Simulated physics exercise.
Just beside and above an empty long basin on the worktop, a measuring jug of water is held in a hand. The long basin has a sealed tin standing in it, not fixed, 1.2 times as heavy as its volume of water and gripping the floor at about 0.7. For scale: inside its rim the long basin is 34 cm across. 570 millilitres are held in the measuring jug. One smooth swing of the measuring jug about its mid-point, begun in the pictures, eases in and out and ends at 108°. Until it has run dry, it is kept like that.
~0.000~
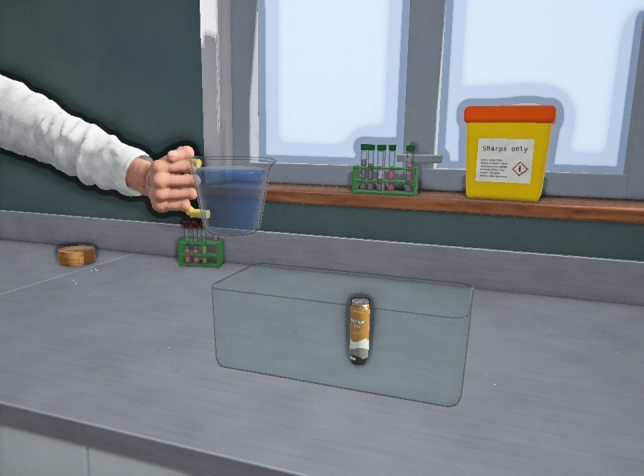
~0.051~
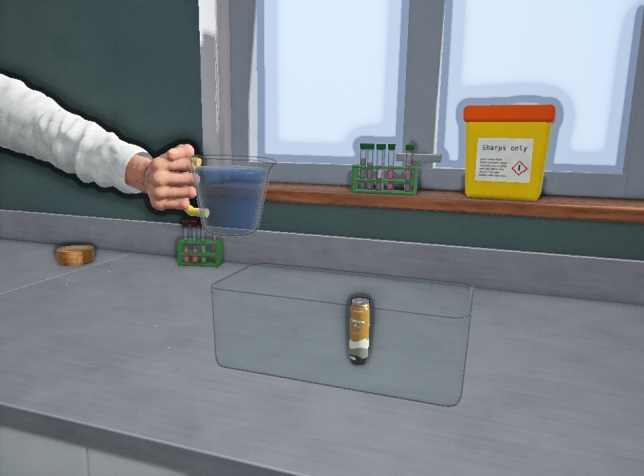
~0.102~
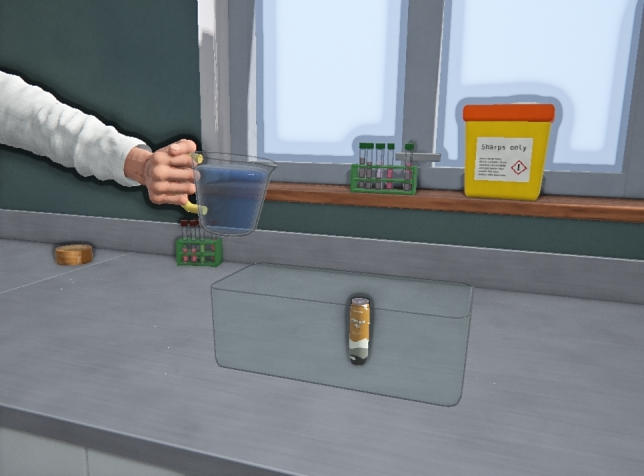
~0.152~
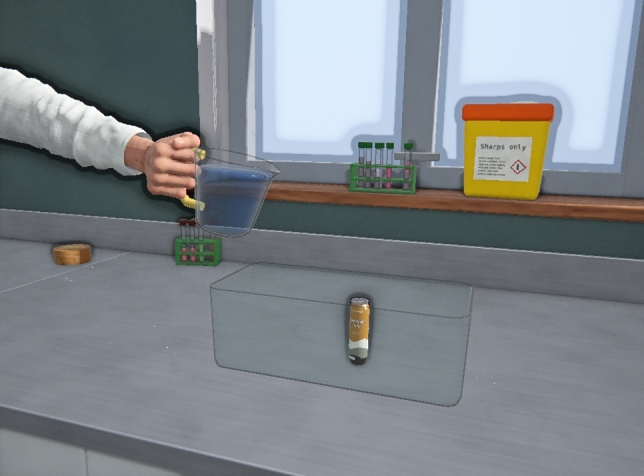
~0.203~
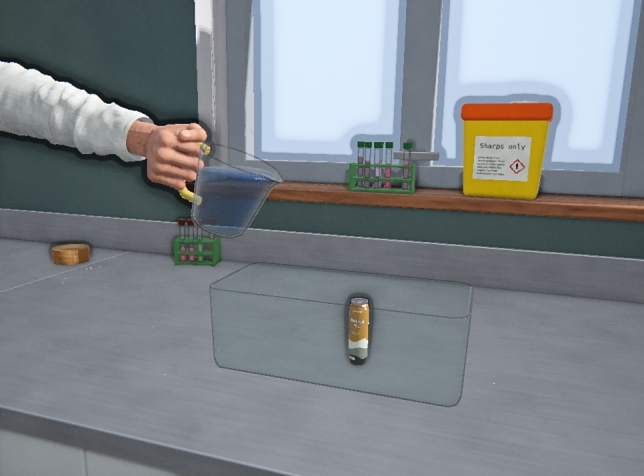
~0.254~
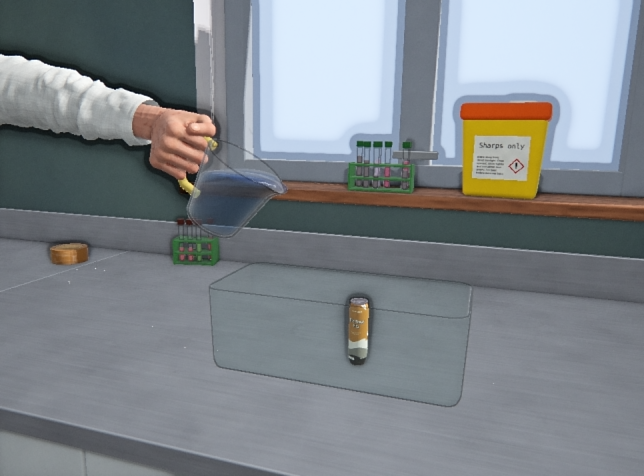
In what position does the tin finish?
It finishes upright.
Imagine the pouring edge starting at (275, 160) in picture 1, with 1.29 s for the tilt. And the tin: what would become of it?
Result: Tin upright.
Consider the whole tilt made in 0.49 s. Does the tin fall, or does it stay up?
Then the tin does not tip.
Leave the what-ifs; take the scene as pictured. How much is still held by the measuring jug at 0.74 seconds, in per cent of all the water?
Share remaining: Approx. 4 %.
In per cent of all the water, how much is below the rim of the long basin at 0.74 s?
90 per cent or thereabouts.
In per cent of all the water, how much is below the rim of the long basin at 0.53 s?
Roughly 34 per cent.
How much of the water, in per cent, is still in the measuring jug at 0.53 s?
Fraction remaining: Approx. 42 per cent.
By 0.53 s the tilt is 96° and 41 per cent is still to pour; the tin stands where it began.
By 0.74 s the tilt is 108° and 4 per cent is still to pour; the tin stands where it began.
By 0.95 s the tilt is 108° and 0 per cent is still to pour; the tin stands where it began.
By 1.18 s the tilt is 108° and 0 per cent is still to pour; the tin stands where it began.
At rest the tin stands where it began.
